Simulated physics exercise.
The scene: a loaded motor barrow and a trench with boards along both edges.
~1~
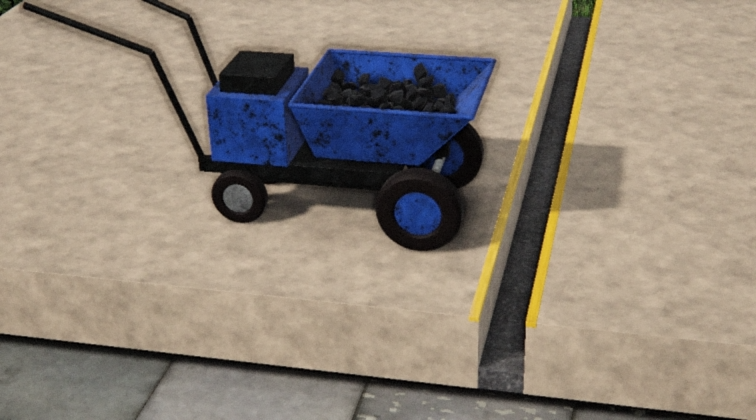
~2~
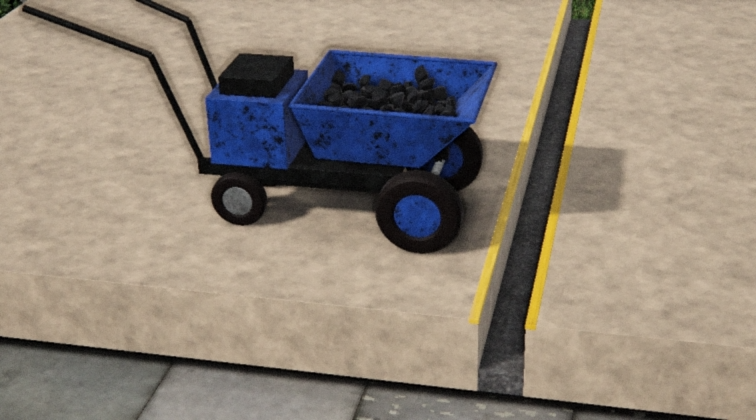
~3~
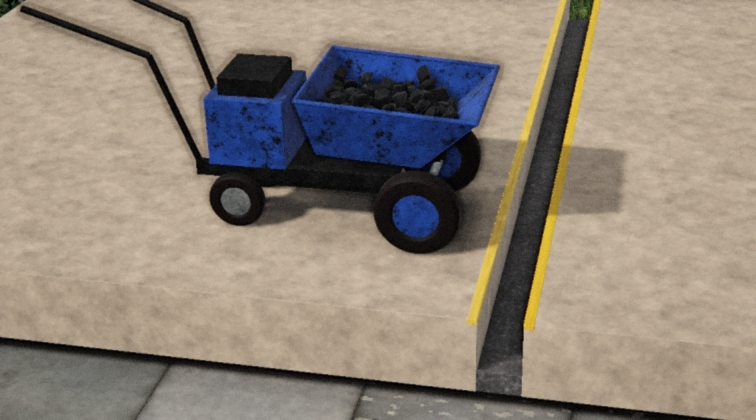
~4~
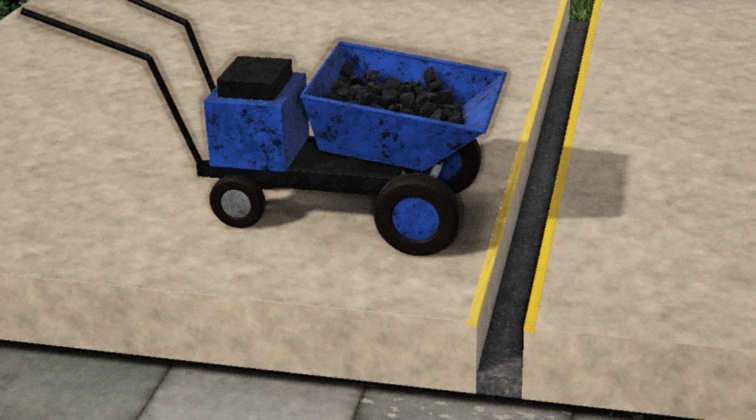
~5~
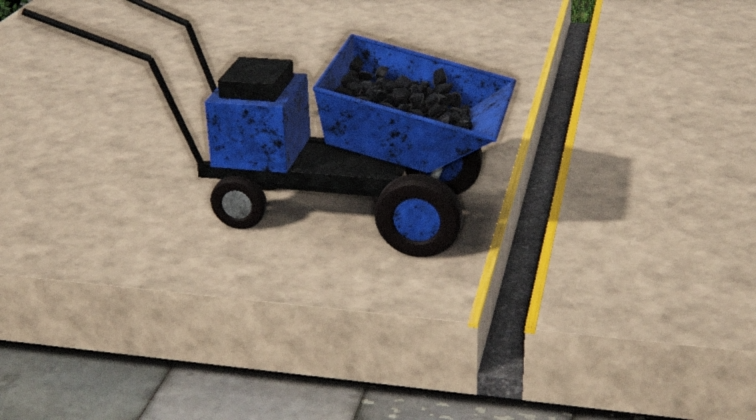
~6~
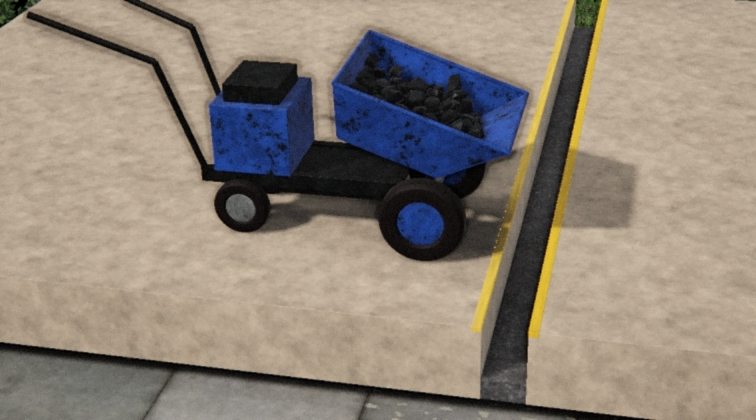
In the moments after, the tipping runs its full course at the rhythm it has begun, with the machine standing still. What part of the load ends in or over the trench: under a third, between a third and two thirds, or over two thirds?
Between the edges lies under a third of the load.
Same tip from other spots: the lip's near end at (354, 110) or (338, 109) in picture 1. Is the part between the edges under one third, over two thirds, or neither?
One: Under a third. Two: Under a third.
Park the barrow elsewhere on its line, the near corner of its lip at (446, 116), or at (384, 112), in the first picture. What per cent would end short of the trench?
Roughly 0 per cent, and 20 per cent.
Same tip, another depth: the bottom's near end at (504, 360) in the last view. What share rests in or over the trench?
Roughly 10 in a hundred.
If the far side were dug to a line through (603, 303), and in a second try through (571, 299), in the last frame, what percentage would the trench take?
In turn 100 and 80 in a hundred.
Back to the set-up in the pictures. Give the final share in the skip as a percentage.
About 45 per cent.
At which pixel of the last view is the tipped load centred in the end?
Close to (586, 240).
Soon after the last picture, skip tipped steeply; all in the skip.
A little later, skip tipped right over; most in the skip; about a quarter beyond it.
Later still, skip tipped right over; about half in the skip; a small part in or heaped over the trench; about half beyond it.
At rest, skip tipped right over; about half in the skip; a small part in or heaped over the trench; about half beyond it.
